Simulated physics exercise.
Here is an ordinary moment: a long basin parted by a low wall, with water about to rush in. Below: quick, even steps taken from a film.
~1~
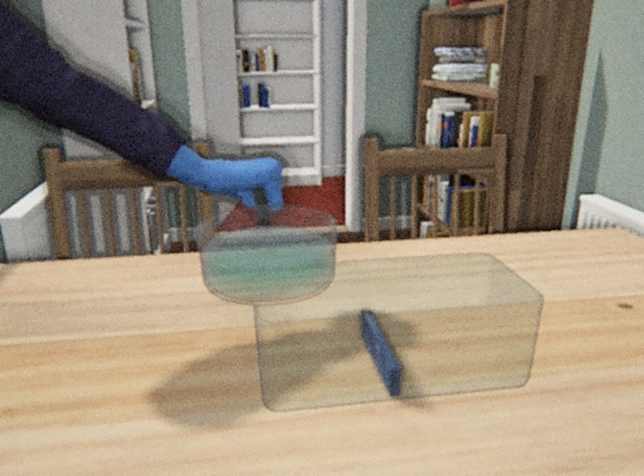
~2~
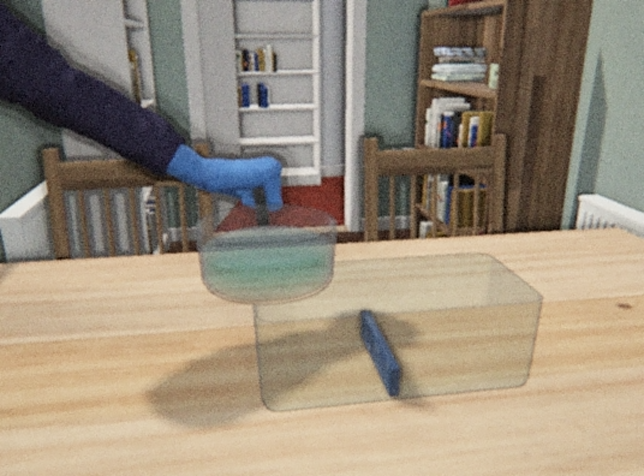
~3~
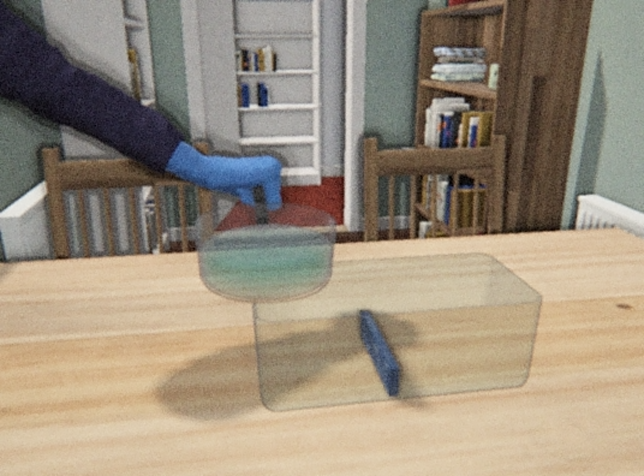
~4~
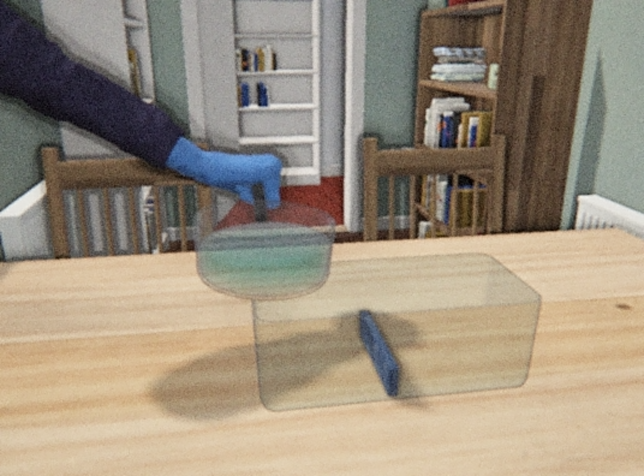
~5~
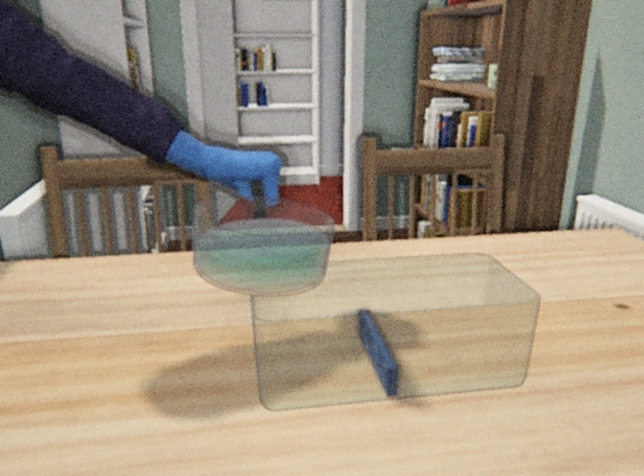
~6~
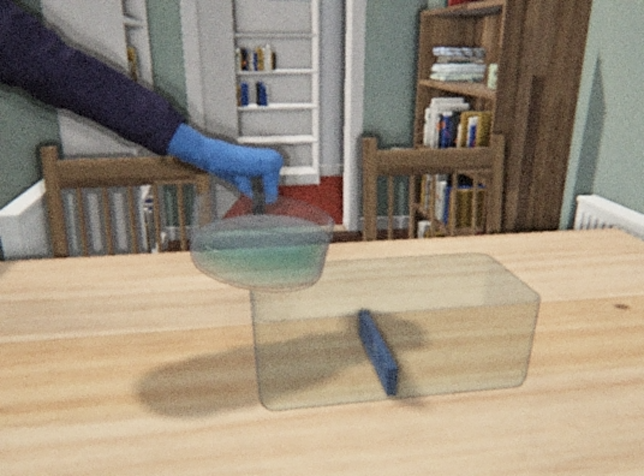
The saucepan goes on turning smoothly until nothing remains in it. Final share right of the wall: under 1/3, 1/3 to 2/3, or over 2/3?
Over 2/3.
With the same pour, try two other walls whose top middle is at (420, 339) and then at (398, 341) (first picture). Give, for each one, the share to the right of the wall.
In turn 25 and 70 in a hundred.
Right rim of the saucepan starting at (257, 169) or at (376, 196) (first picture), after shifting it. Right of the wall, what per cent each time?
It would come to near 10 per cent, and then near 95 per cent.
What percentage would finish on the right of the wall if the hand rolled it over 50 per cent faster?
It comes to some 85 in a hundred.
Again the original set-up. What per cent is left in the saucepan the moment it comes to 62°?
About 65 %.
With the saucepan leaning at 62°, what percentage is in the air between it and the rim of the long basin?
Estimate: Some 30 per cent.
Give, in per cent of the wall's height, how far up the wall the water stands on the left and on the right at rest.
Roughly 10 left of the wall, roughly 70 right of it.
A moment on, the tilt is 62° and 63 per cent is still to pour, 4 is left of the wall and 5 right of it.
Next, the tilt is 97° and 11 per cent is still to pour, 6 is left of the wall and 71 right of it.
Then the tilt is 107° and 0 per cent is still to pour, 7 is left of the wall and 92 right of it.
Later the tilt is 107° and 0 per cent is still to pour, 8 is left of the wall and 92 right of it.
In the end 8 per cent lies left of the wall, 92 right of it and 0 outside.
